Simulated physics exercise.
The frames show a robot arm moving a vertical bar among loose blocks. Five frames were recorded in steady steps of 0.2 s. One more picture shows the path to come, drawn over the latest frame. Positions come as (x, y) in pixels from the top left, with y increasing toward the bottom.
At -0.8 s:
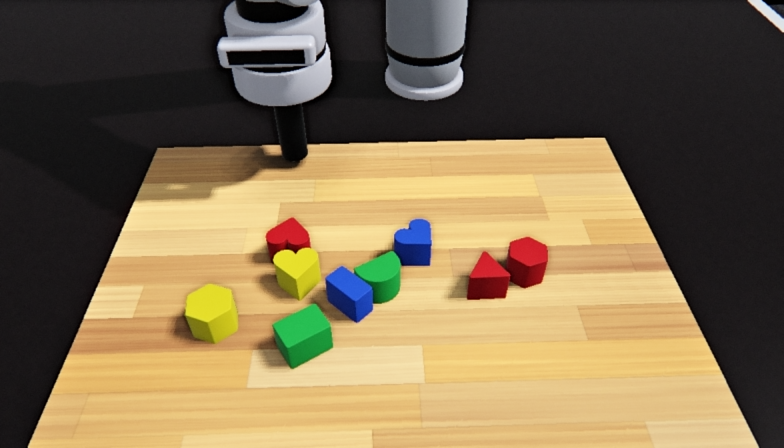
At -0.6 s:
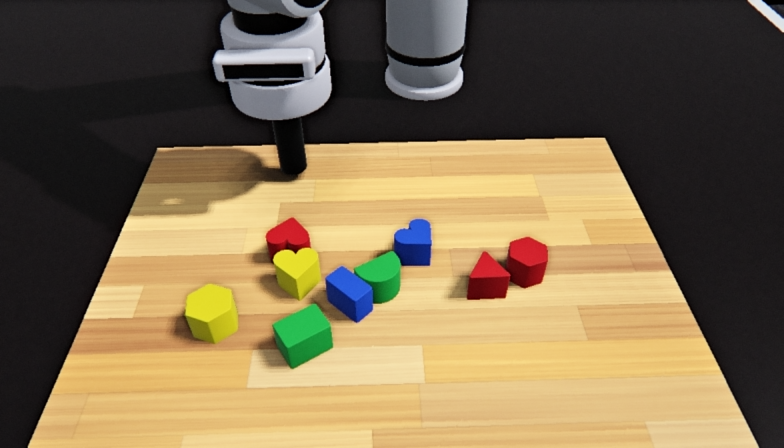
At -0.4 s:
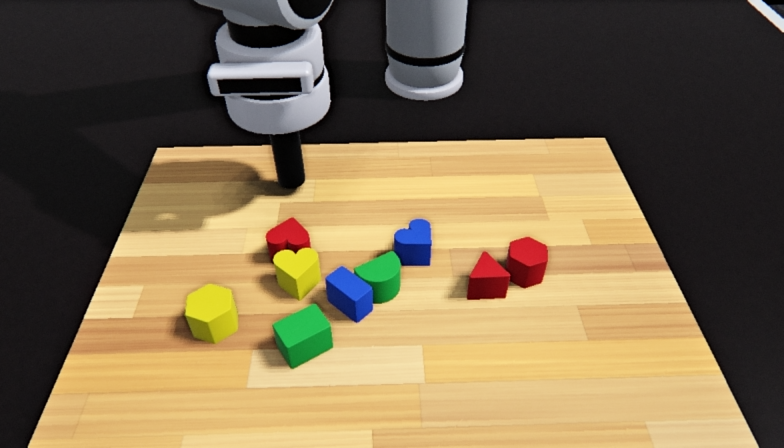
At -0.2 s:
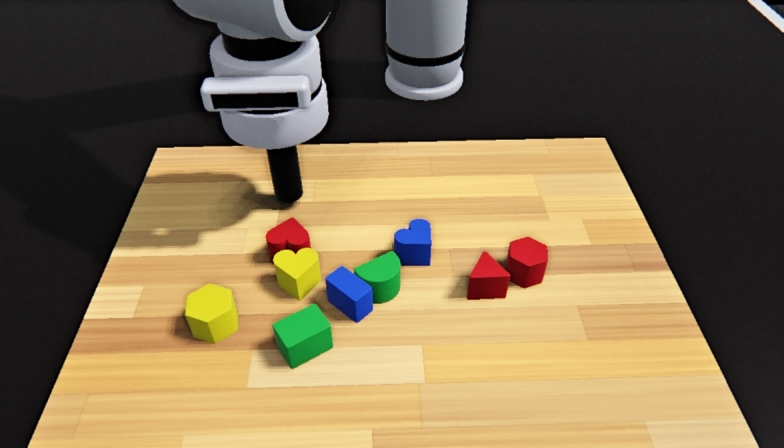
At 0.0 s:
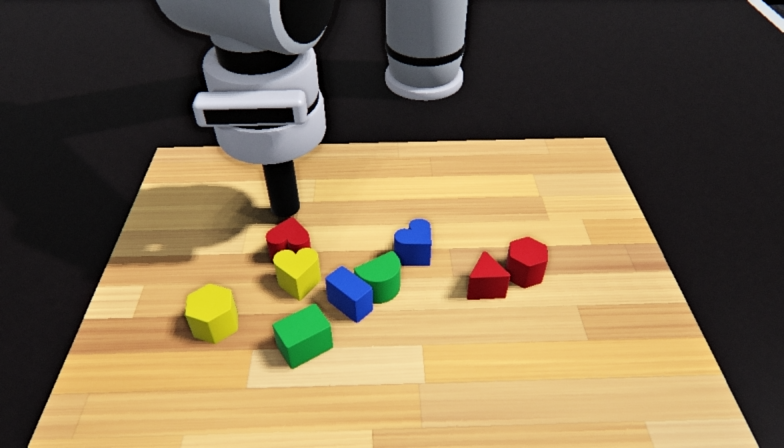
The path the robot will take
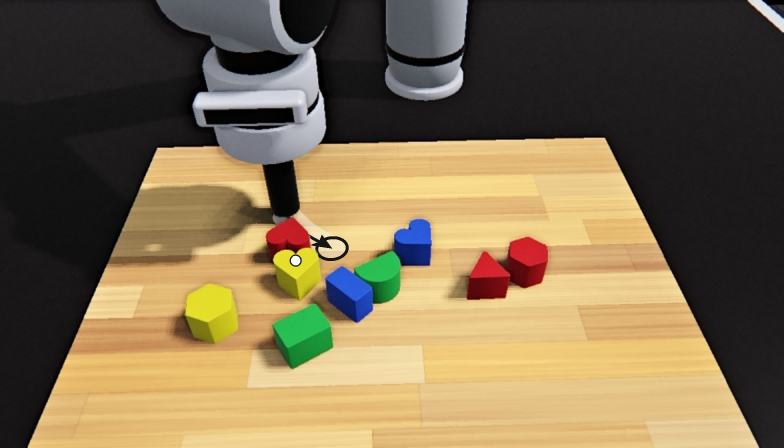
On a wooden board, a robot arm moving its black vertical bar slowly toward the red heart while coloured blocks stay still.
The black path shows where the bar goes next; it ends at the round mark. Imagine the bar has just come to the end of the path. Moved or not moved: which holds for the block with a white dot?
That block slides.
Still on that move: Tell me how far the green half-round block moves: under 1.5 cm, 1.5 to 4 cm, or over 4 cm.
Offset: Below 1.5 cm.
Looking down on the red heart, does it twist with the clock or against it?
It twists with the clock when seen from above.
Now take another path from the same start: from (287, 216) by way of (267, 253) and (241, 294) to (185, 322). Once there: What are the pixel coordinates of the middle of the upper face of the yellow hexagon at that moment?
Somewhere near (176, 331).
Drawn move, from (287, 216) via (299, 228) and (314, 239), ending at (332, 248); the dot is on the yellow heart.
On the path given first. Halfway along, bar (305, 226); red heart (289, 237), turned 15° clockwise.
At the end, bar (331, 240); red heart (297, 242), turned 60° clockwise; yellow heart (293, 270); blue rectangle still; green half-round block still.
